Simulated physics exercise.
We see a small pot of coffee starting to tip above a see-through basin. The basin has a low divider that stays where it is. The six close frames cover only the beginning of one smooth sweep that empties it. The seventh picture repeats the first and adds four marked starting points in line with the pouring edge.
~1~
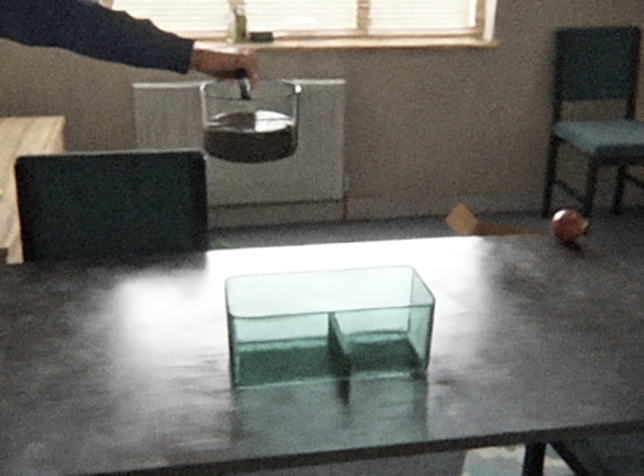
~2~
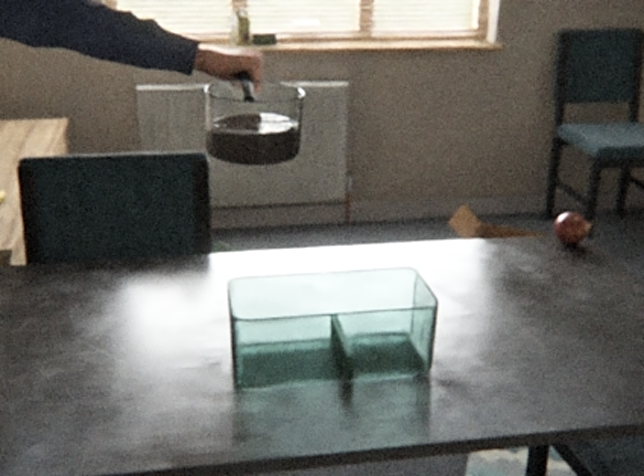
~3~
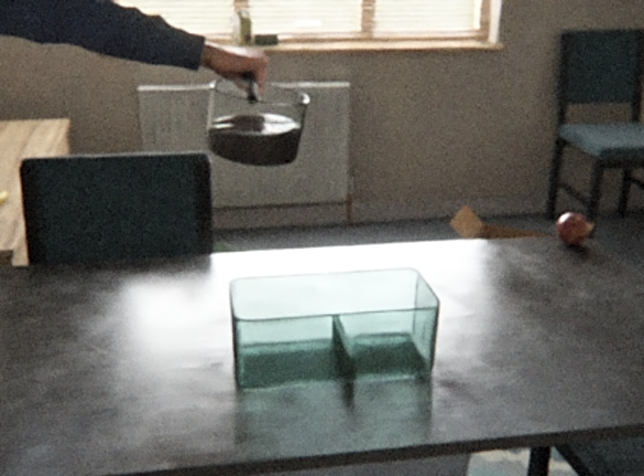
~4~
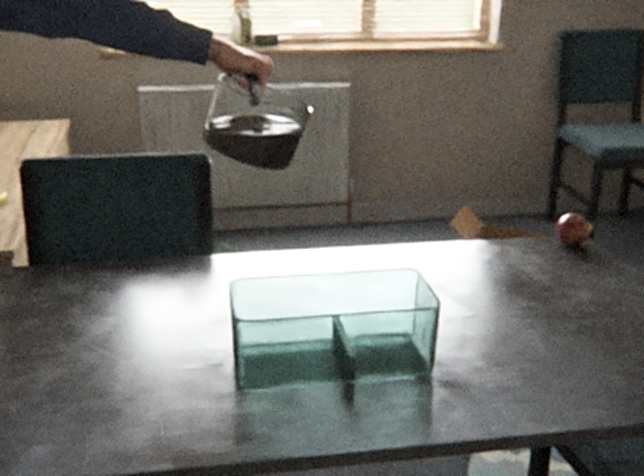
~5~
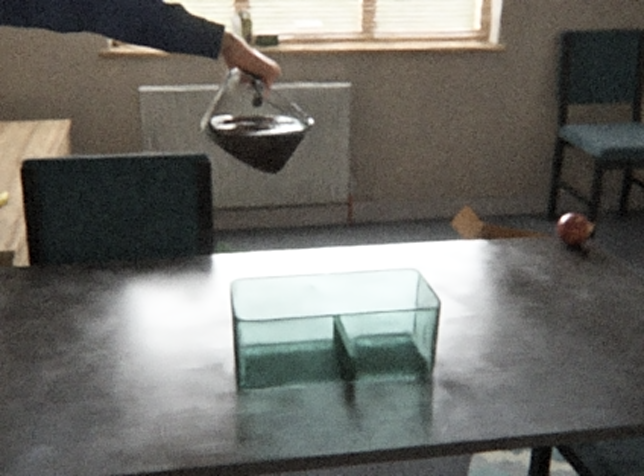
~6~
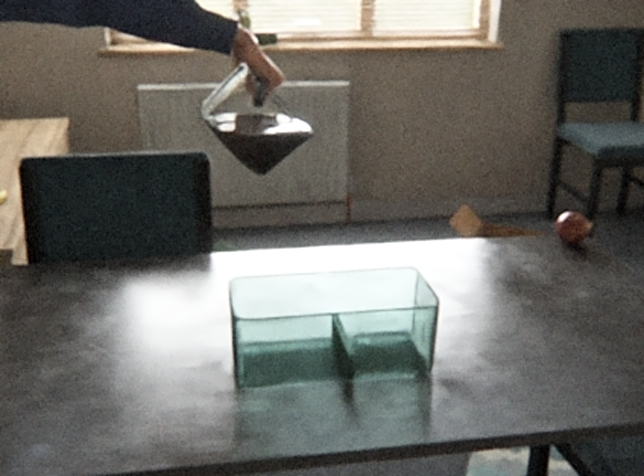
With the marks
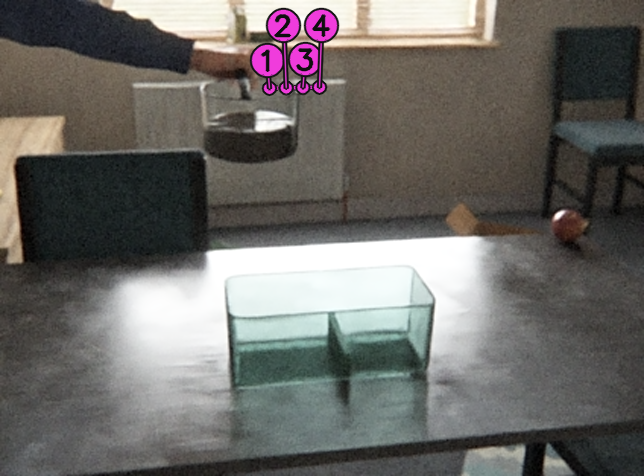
A small clear pot of dark coffee, held by a hand reaching in from the left, tilts steadily to the right above a see-through, divided greenish basin on a dark table, until the coffee reaches the pot's lip.
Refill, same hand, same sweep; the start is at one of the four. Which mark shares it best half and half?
2 works best here.
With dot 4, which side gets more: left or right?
The right one.
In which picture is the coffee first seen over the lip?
Picture 6.
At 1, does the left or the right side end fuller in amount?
The left one.
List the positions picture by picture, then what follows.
The first picture shows upright, lip at (297, 87); basin from (233, 385) to (428, 369); top of the wall at (339, 332); nothing has left yet.
The second picture shows tipped about 2°, lip at (301, 91); nothing has left yet.
The third picture shows tipped about 9°, lip at (306, 97); nothing has left yet.
The fourth picture shows tipped about 20°, lip at (309, 107); nothing has left yet.
The fifth picture shows tipped about 33°, lip at (311, 120); nothing has left yet.
The sixth picture shows tipped about 48°, lip at (308, 133); coffee is over the lip, down to (308, 133).
On the marked copy, 1 at (269, 88); 2 at (286, 87); 3 at (302, 87); 4 at (319, 87).
With 1, about 83 % ends left of the wall and 14 % right of it; 3 % is lost outside.
With 2, about 48 % ends left of the wall and 49 % right of it; 3 % is lost outside.
With 3, about 10 % ends left of the wall and 88 % right of it.
With 4, about 7 % ends left of the wall and 90 % right of it; 3 % is lost outside.
